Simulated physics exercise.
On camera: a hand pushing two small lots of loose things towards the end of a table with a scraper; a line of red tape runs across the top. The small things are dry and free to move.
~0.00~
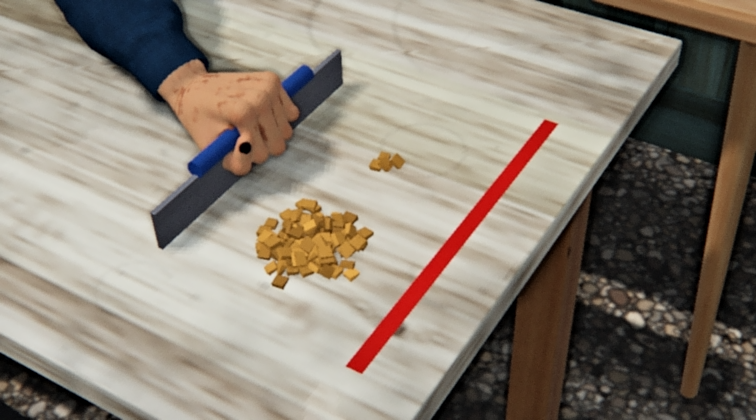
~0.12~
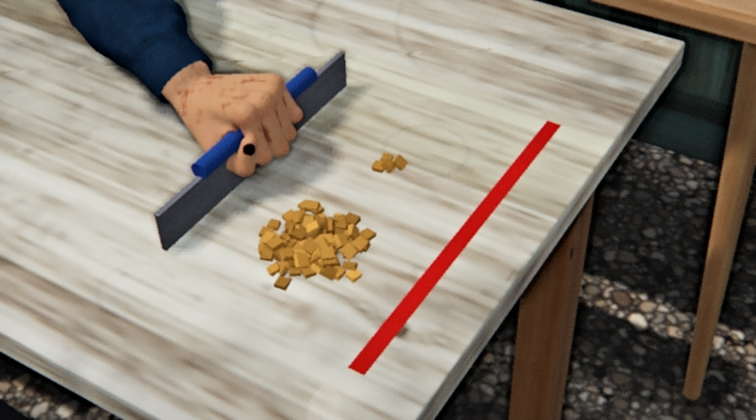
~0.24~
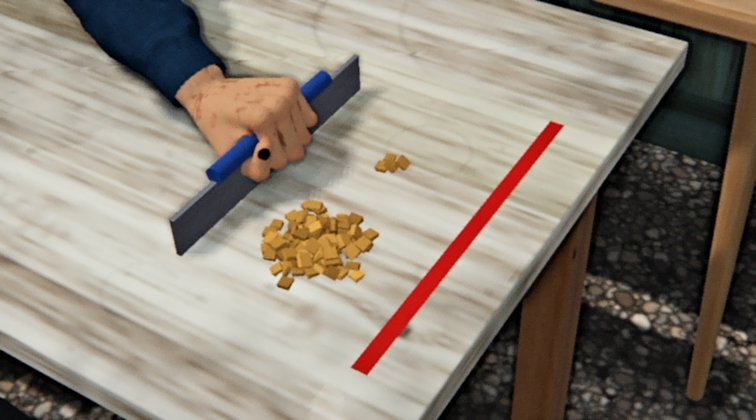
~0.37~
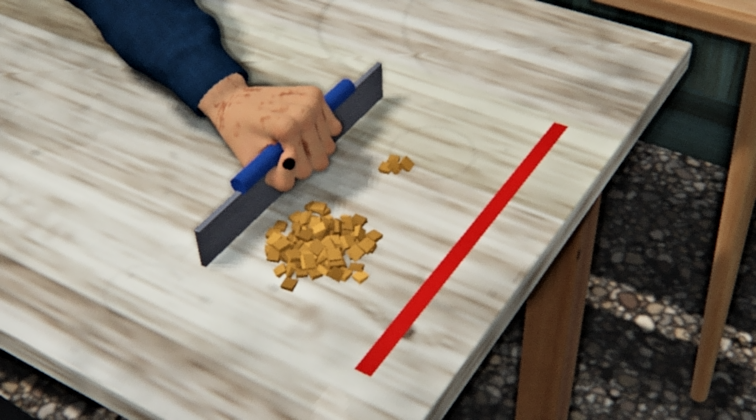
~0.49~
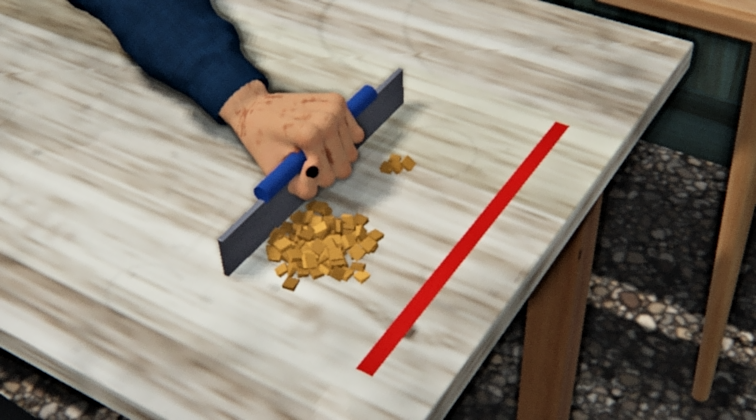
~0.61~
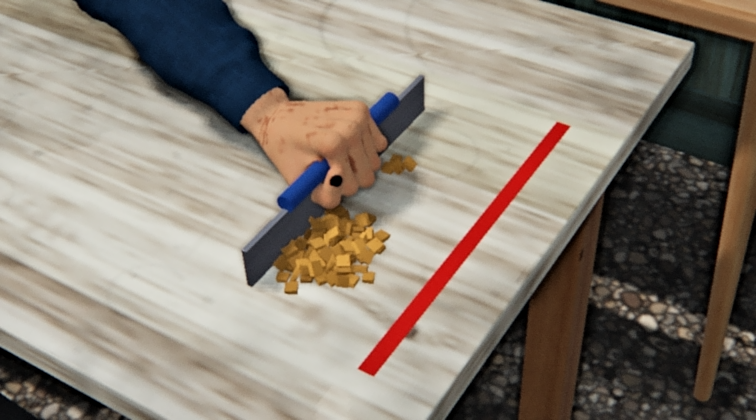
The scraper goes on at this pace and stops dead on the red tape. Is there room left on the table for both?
In the end the nearer batch partly drops off, and the farther batch remains up there.
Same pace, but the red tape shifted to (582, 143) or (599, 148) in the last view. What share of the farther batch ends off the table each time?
In turn 0 and 100 in a hundred.
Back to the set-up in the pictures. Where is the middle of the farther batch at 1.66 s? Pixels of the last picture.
At about (521, 210).
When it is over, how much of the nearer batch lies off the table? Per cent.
Roughly 30 in a hundred.
Around 0.99 s, scraper still moving, near (414, 181); nearer batch all on the table, its front near (432, 316); farther batch all on the table, its front near (460, 183).
Around 1.38 s, scraper stopped at the red tape; nearer batch a small part over the edge; farther batch all on the table, its front near (528, 208).
Around 1.66 s, scraper stopped at the red tape; nearer batch about a quarter over the edge; farther batch all on the table, its front near (528, 208).
Finally (1.9 s), scraper stopped at the red tape; nearer batch about a quarter over the edge; farther batch all on the table, its front near (528, 208).
